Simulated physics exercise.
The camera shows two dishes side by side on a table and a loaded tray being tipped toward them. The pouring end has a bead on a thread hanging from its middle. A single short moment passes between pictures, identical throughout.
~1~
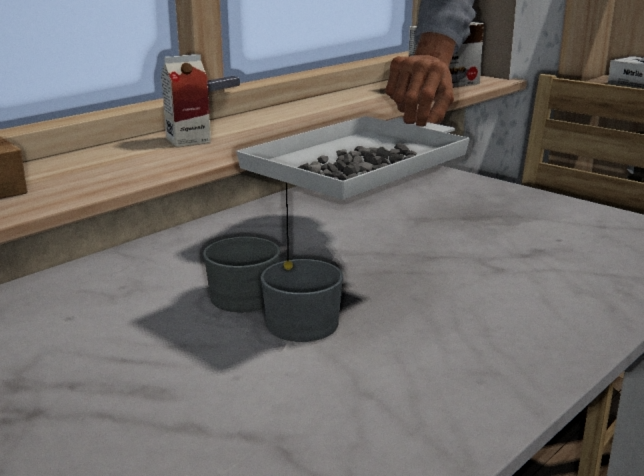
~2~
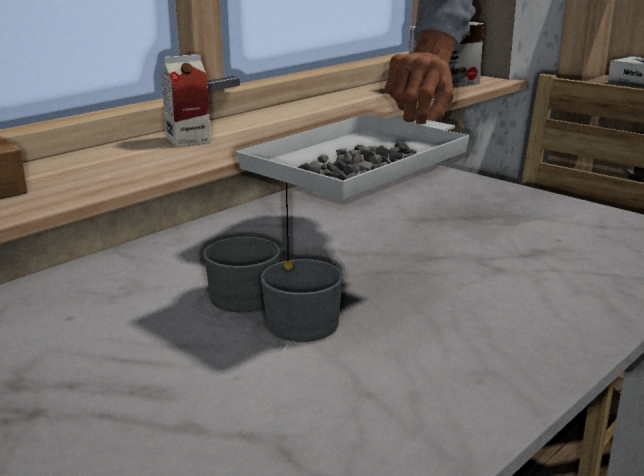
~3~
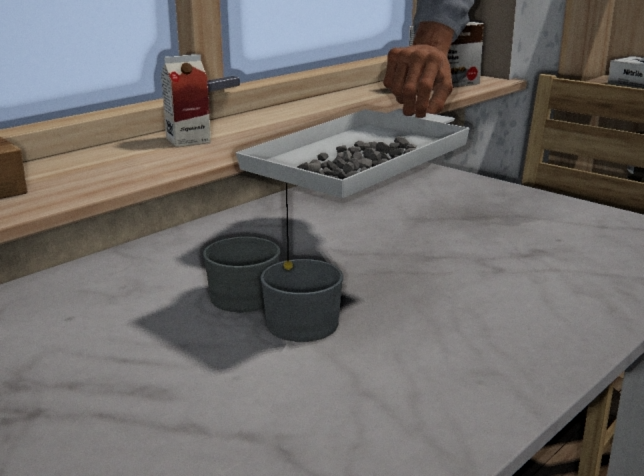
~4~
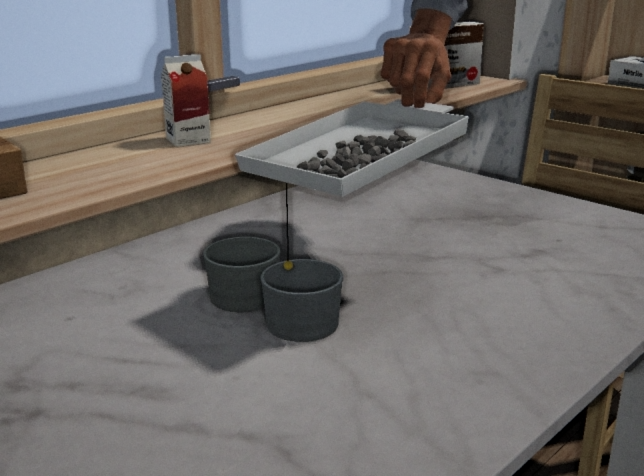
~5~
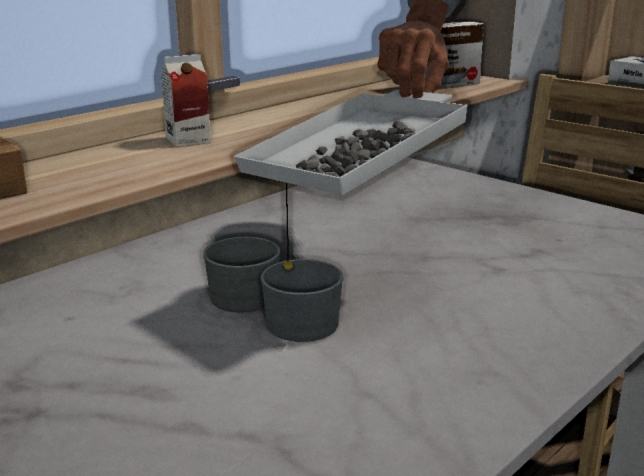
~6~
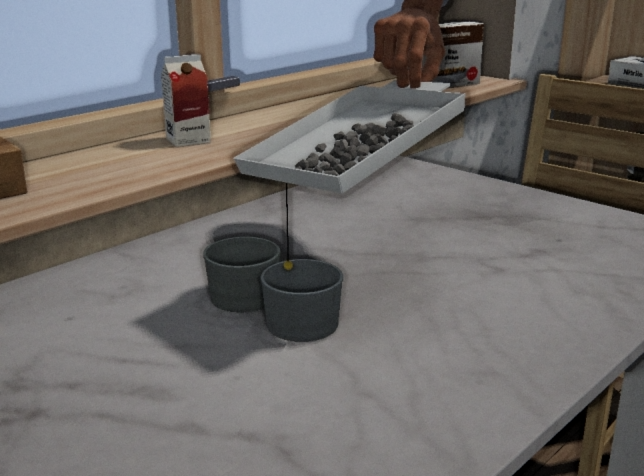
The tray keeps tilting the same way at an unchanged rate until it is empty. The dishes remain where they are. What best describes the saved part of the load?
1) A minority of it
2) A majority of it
A minority of it (1).
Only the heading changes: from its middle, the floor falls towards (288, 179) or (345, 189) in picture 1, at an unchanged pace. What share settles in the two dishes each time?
The share is 0 per cent in the first and 0 per cent in the second.
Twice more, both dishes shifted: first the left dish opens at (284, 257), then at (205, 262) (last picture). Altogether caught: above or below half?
Earlier try a minority share, later try a majority share.
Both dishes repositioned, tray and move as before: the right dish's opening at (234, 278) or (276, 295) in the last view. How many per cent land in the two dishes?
Roughly 80 % and 90 %.
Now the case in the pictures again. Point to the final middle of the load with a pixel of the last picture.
I'd put the middle somewhere around (223, 323).
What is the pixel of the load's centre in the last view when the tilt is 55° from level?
The middle of the load sits near (284, 155).
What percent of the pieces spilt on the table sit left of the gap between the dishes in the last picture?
90 %, roughly.
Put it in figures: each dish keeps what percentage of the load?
The left dish ends with 20 per cent of the load and the right dish with 0 per cent.
Soon after the last picture, tray tipped steeply; nearly all on the tray; a stray few in the air.
A little later, tray tipped right over; about half on the tray; a stray few in the left dish; about a quarter outside both; about a quarter in the air.
Later still, tray tipped past a quarter turn; about a quarter in the left dish; most outside both.
At rest, tray tipped past a quarter turn; none in the right dish; about a quarter in the left dish; most outside both.
